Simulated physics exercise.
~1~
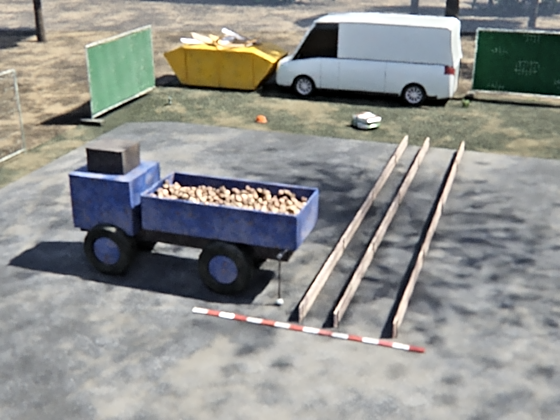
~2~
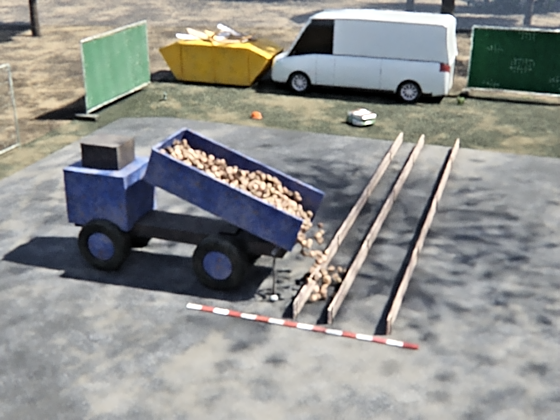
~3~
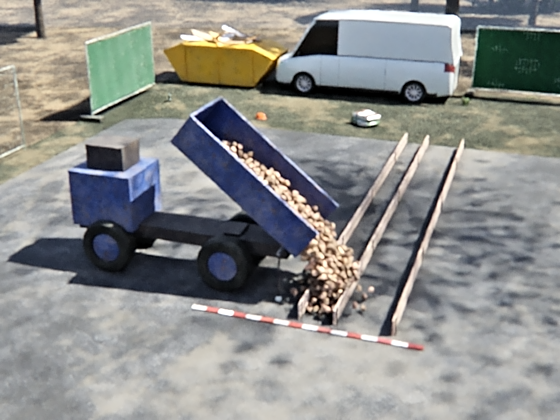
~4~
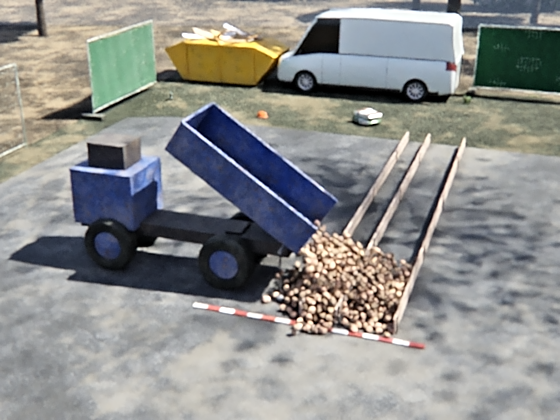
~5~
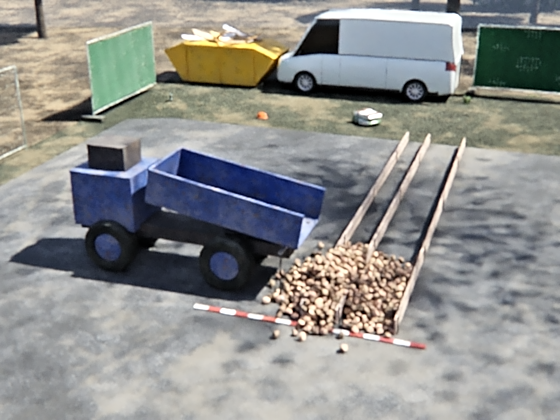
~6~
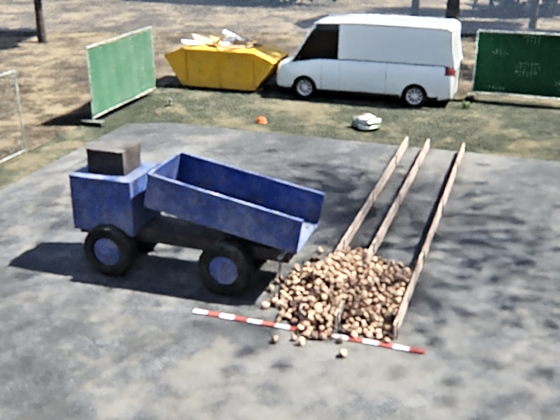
The video shows a blue tipper truck raising its body and pouring brownish stones to the right onto ground marked by long planks and a striped staff, after which the emptied body lowers partway and stays slightly tilted beside a heap spread across the near ends of the planks.
